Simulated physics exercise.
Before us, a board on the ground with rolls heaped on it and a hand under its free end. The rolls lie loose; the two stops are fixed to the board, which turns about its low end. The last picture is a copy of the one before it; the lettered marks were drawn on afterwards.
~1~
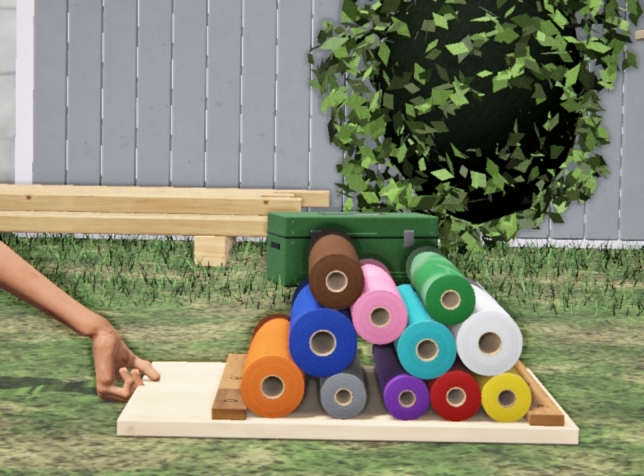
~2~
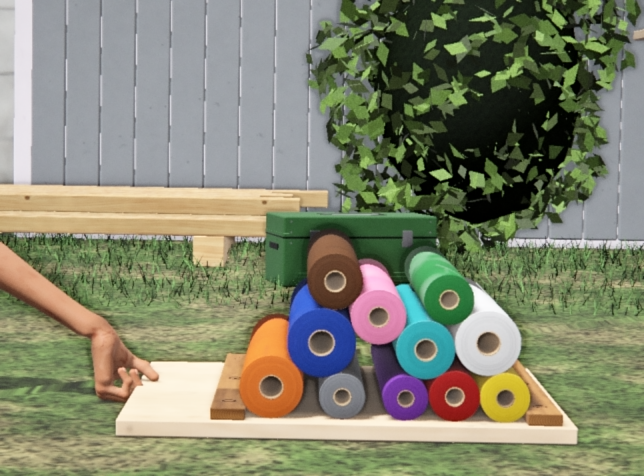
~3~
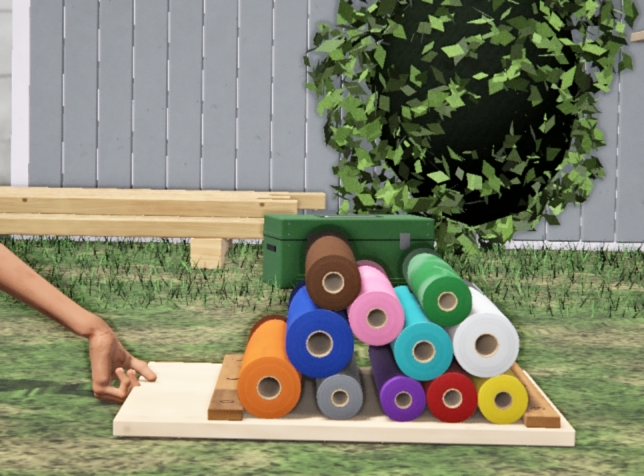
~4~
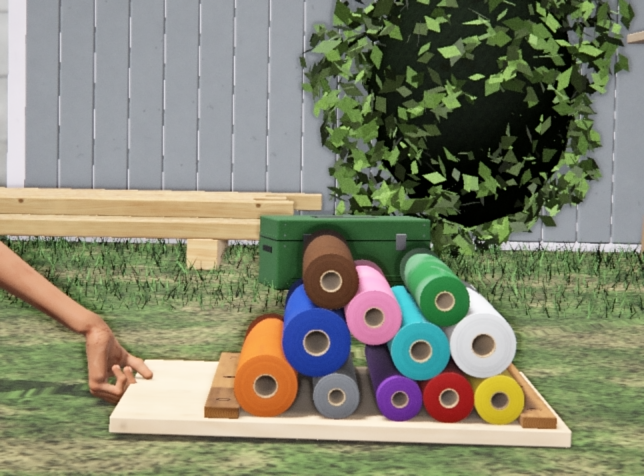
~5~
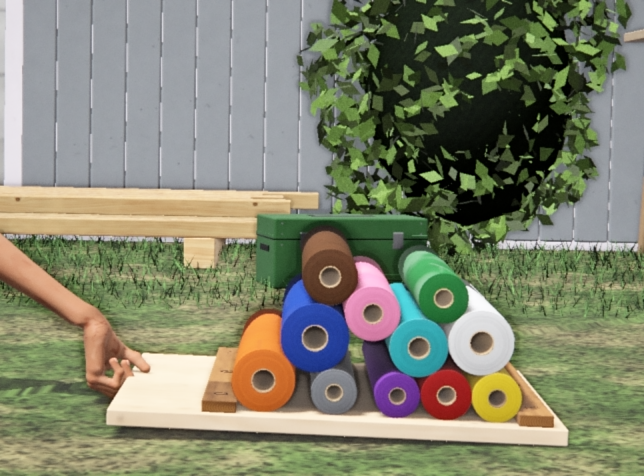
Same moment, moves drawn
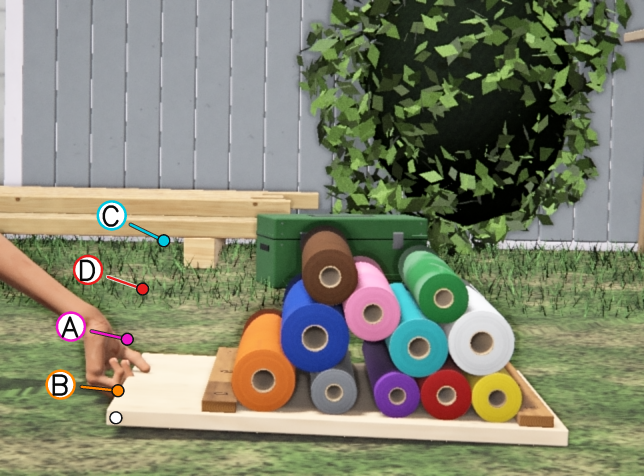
A pile of colourful rolls sat on a pale wooden board on the grass while a hand at its left end raised that end very slightly, and the rolls stayed stacked together.
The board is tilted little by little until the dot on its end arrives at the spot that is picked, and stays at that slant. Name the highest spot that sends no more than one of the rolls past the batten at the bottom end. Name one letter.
Mark A is as high as it can go.
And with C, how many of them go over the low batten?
With C, six.
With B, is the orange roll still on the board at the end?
Yes.
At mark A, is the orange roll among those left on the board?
Yes.
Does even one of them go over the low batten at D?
At D: Yes.
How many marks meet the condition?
The number is two.
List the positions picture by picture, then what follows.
The first frame shows white roll (490, 344); blue roll (323, 343); pink roll (380, 317).
The second frame shows pink roll (378, 317); brown roll (335, 281).
The third frame shows board (341, 394); orange roll (269, 388).
The fourth frame shows board (337, 394); orange roll (266, 386); grey roll (336, 397).
The fifth frame shows board (334, 390); orange roll (263, 381); grey roll (334, 392).
On the marked copy, A at (128, 340); B at (118, 390); C at (164, 241); D at (142, 289); the white dot at (116, 418).
Taking A. A third of the way, board at 11°.
Two thirds of the way, board at 12°.
When it is over, board at 12°, none over the low batten.
As for the rest, B none over the low batten; C six over the low batten; D six over the low batten.
